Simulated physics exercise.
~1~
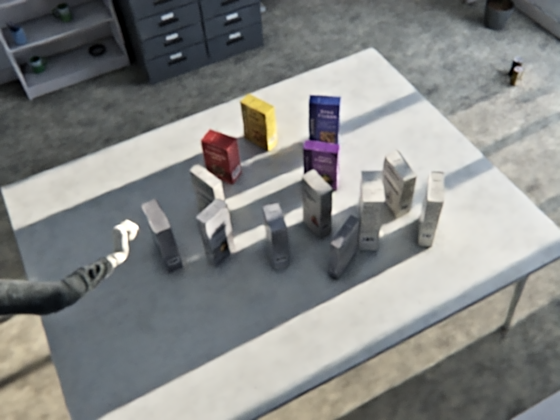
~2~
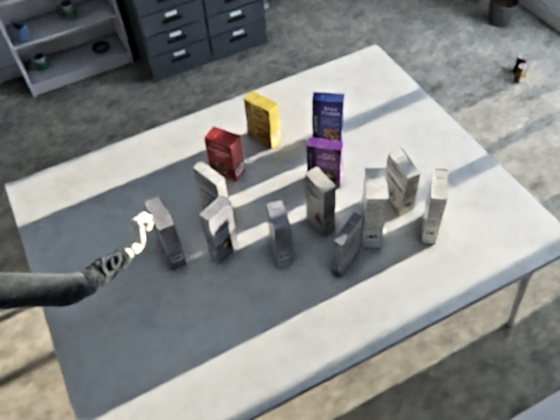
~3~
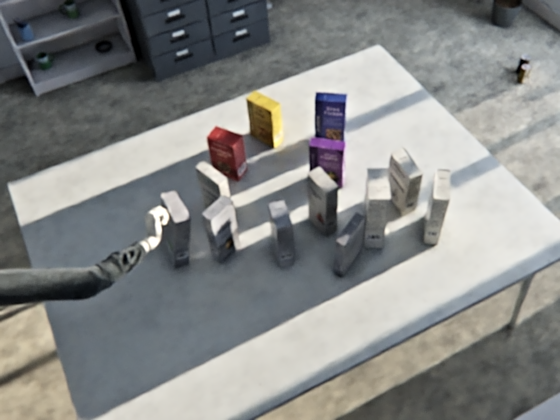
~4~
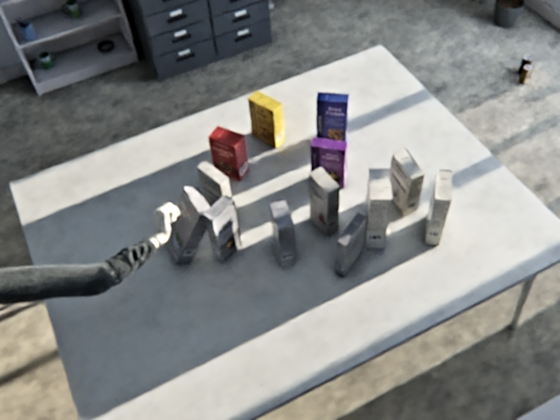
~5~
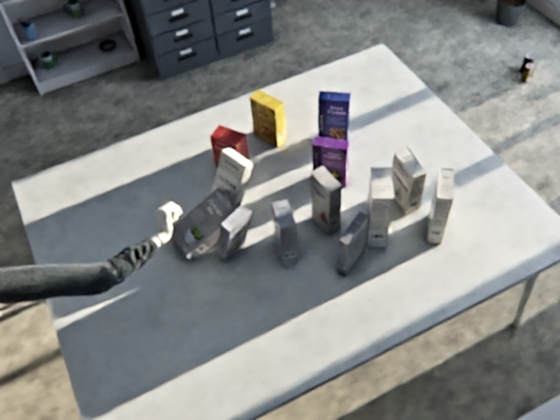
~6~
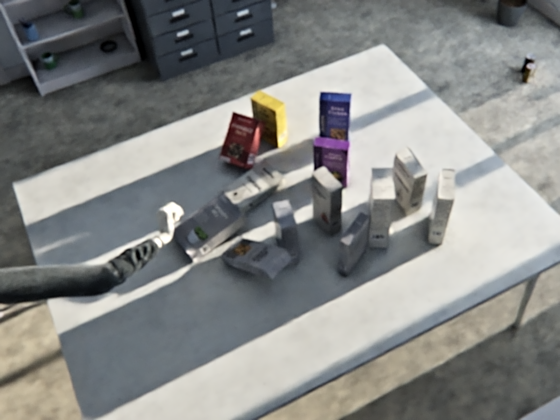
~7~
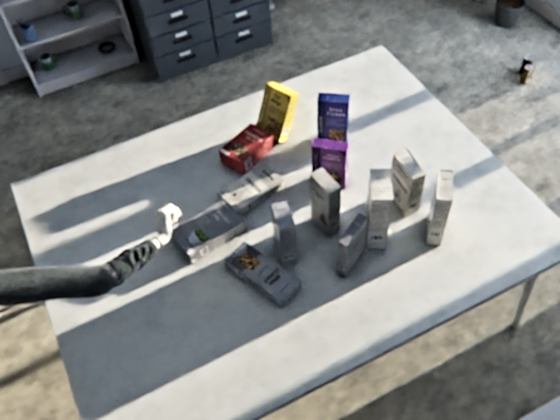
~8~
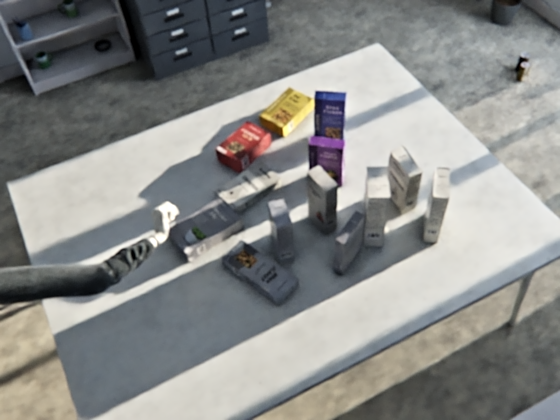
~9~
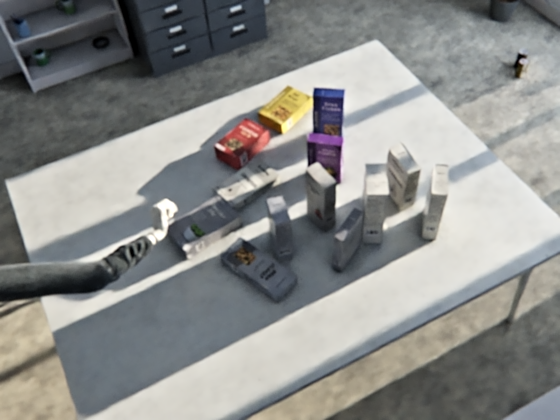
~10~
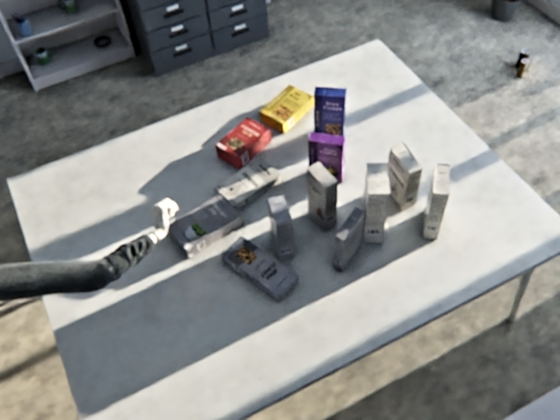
A dark mechanical-looking arm with a pale tip reaches in from the left over a light grey table, seen from above in a room with drawers and a shelf behind. Upright boxes stand across the table, mostly grey and white, with red, yellow, blue and purple ones toward the back. The arm pushes the leftmost grey box, which leans right and falls against two pale neighbours. Both go down, one toward the front, while the red box tips over and knocks into the yellow one. The yellow box falls too, while the blue, purple and remaining pale boxes stay standing.
